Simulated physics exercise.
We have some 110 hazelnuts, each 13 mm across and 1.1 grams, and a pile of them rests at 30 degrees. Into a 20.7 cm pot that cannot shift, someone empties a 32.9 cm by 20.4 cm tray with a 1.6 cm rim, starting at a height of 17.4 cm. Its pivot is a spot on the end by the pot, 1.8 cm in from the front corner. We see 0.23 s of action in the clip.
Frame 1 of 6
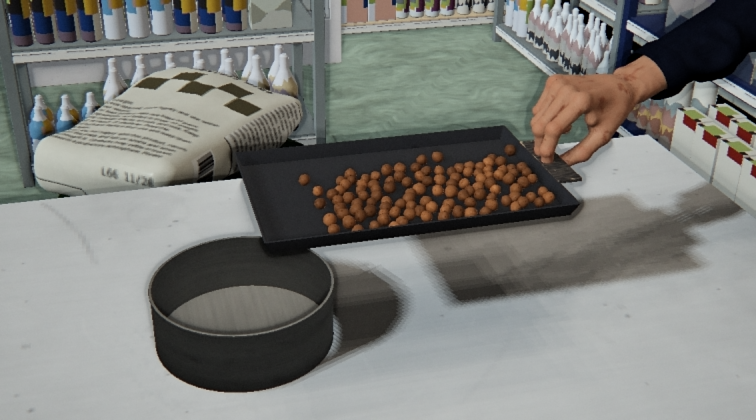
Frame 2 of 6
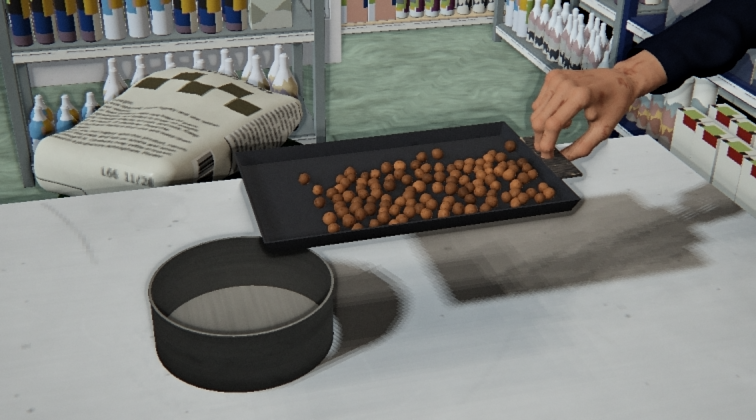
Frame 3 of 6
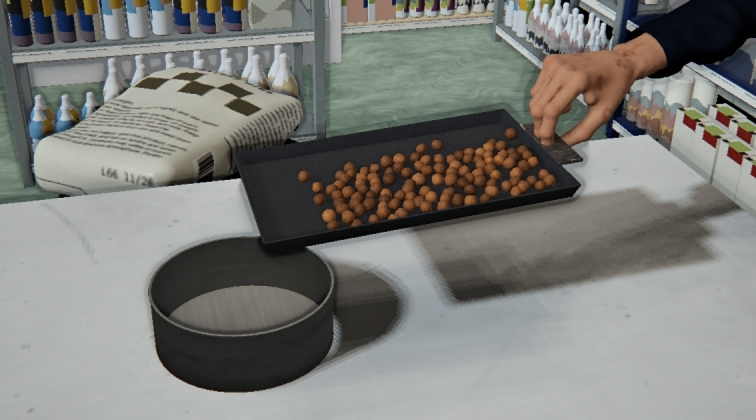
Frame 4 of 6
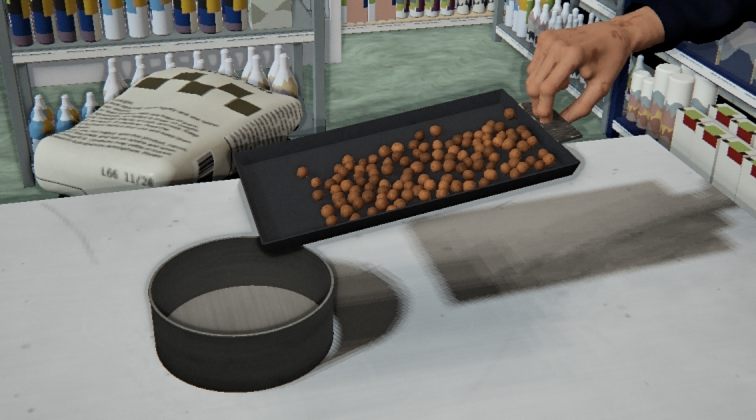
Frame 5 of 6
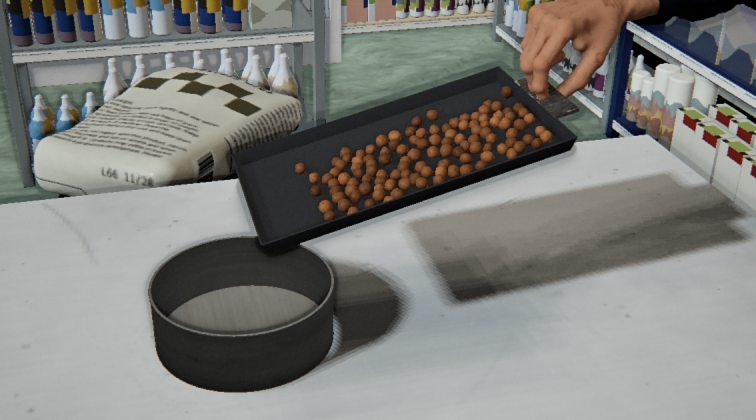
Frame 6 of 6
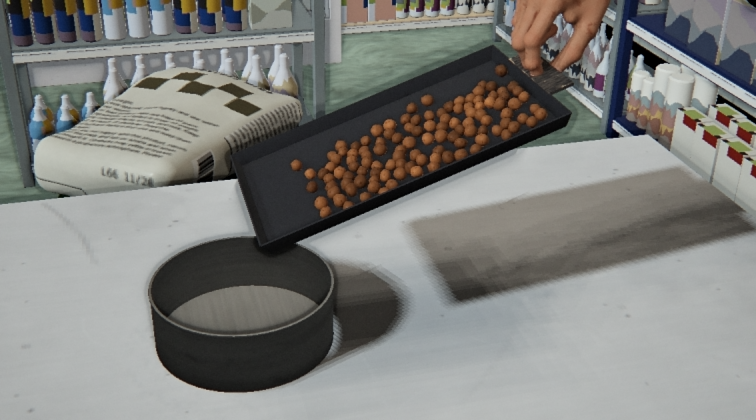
A dark rectangular tray of round brown nuts lies level above a pale tabletop, a hand gripping its right end. The hand raises that end steadily, tilting the tray down toward the round dark pot at left, while the nuts stay in a loose pile on it.
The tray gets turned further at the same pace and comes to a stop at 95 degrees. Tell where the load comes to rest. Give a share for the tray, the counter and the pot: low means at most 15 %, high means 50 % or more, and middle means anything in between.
Shares: Tray low, counter middle, pot high.
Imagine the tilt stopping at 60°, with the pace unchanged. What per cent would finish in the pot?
In that case it comes to about 50 in a hundred.
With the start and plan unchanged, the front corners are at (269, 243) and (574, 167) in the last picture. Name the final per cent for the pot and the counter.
In the pot: 0 per cent; on the counter: 100 per cent.
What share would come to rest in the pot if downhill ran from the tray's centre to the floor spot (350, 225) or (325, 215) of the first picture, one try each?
Some 0 and 25 per cent.
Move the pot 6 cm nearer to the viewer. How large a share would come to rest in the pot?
55 %.
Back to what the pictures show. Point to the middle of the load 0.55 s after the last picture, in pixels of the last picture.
The load's centre is near (190, 291) at that time.
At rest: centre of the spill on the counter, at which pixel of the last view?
The spill is centred close to (75, 396).
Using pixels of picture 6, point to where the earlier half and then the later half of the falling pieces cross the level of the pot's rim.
(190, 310) first, (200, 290) later, roughly.
Then, 0.33 s after the last picture, tilt 57 degrees; the tray holds 90 %, the pot 0 %.
Then, 0.55 s after the last picture, tilt 82 degrees; the tray holds 15 %, the pot 30 %.
Then, 0.88 s after the last picture, tilt 95 degrees; the tray holds 0 %, the pot 60 %.
In the end, tray 0 %, counter 40 %, pot 60 %.
